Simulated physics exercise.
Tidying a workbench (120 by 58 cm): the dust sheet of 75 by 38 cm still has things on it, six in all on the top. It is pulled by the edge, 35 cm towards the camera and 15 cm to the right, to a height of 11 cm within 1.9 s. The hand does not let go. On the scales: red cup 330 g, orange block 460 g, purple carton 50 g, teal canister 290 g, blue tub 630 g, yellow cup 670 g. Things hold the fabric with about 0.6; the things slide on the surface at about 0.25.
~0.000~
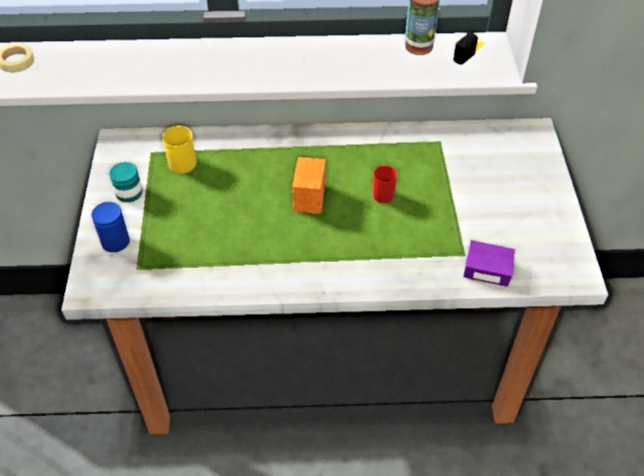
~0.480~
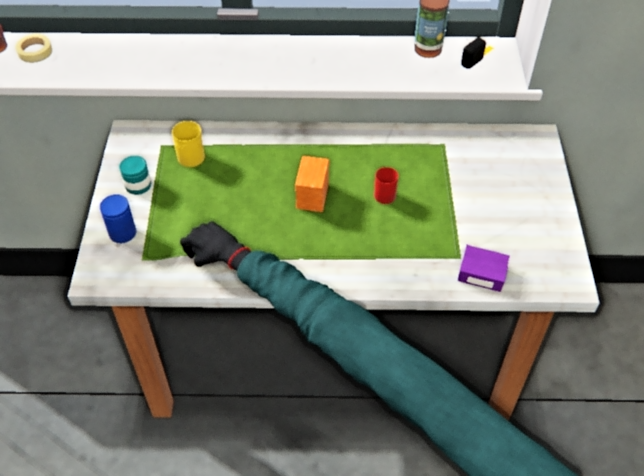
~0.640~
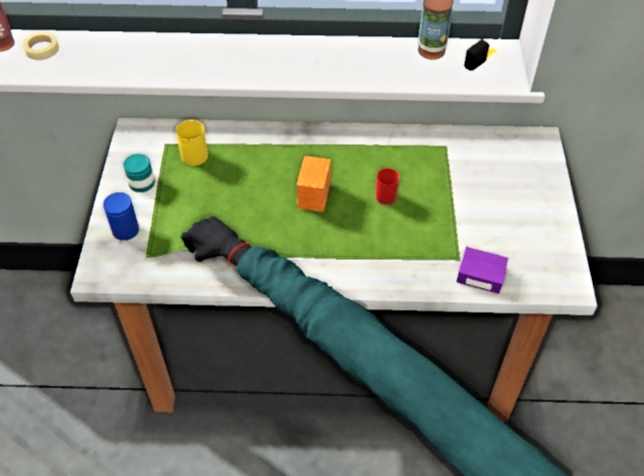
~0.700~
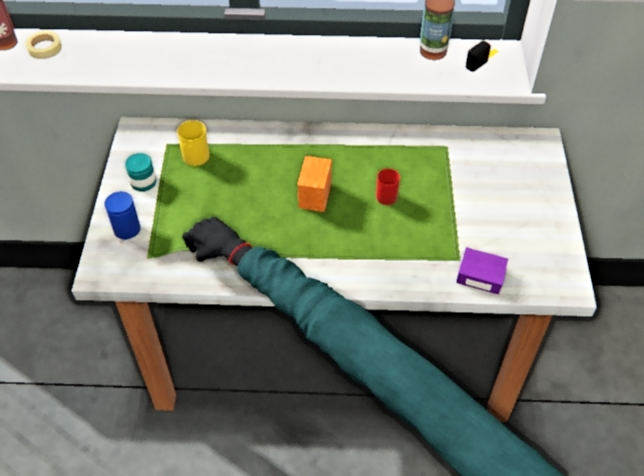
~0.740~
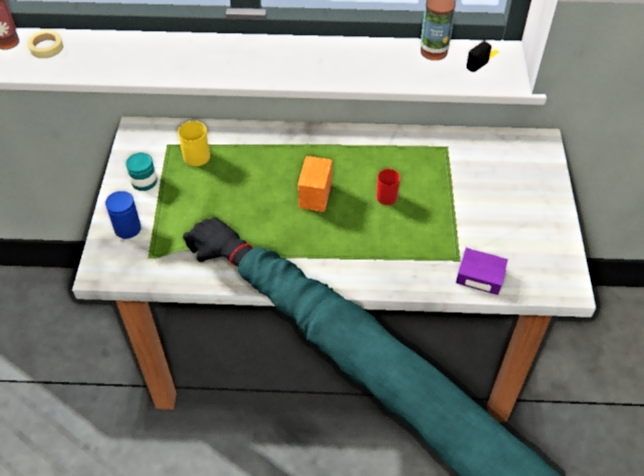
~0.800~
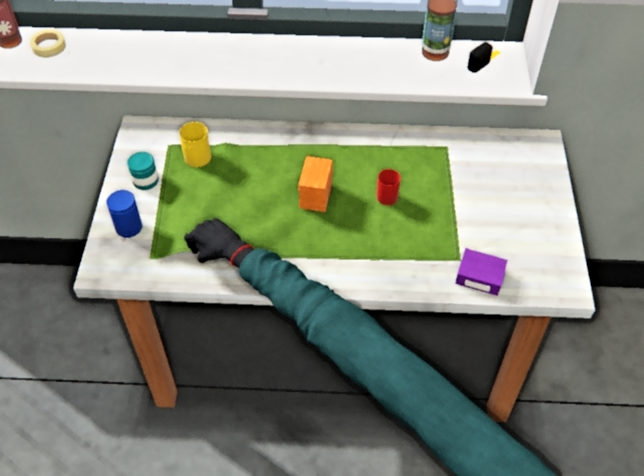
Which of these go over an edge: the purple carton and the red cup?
Result: Purple carton stays on, red cup remains up there.
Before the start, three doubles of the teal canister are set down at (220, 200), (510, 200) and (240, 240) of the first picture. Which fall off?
In turn: Goes over, remains, falls off.
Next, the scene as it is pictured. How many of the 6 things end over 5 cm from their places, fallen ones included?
3 of them.
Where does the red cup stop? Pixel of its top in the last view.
At about (352, 220).
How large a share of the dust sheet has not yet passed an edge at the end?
Some 55 per cent of it.
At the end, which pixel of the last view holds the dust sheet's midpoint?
Near (285, 284).
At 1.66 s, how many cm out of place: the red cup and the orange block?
Red cup 6 cm, orange block 10 cm.
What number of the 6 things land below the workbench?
1 of them.
After 1.2 s, 100 % of the dust sheet is still over the top; red cup 1 cm off its start, yellow cup 10 cm off its start, orange block 3 cm off its start.
After 1.7 s, 90 % of the dust sheet is still over the top; red cup 5 cm off its start, yellow cup 24 cm off its start, orange block 11 cm off its start.
After 2.1 s, 70 % of the dust sheet is still over the top; red cup 12 cm off its start at (359, 205), yellow cup 38 cm off its start at (179, 246), orange block 20 cm off its start at (295, 234).
After 2.5 s, 60 % of the dust sheet is still over the top; red cup 15 cm off its start, yellow cup 46 cm off its start, orange block 24 cm off its start.
After 4.1 s, 55 % of the dust sheet is still over the top; red cup 16 cm off its start at (352, 220), purple carton 0 cm off its start at (484, 266), yellow cup over the edge, orange block 26 cm off its start at (290, 256).
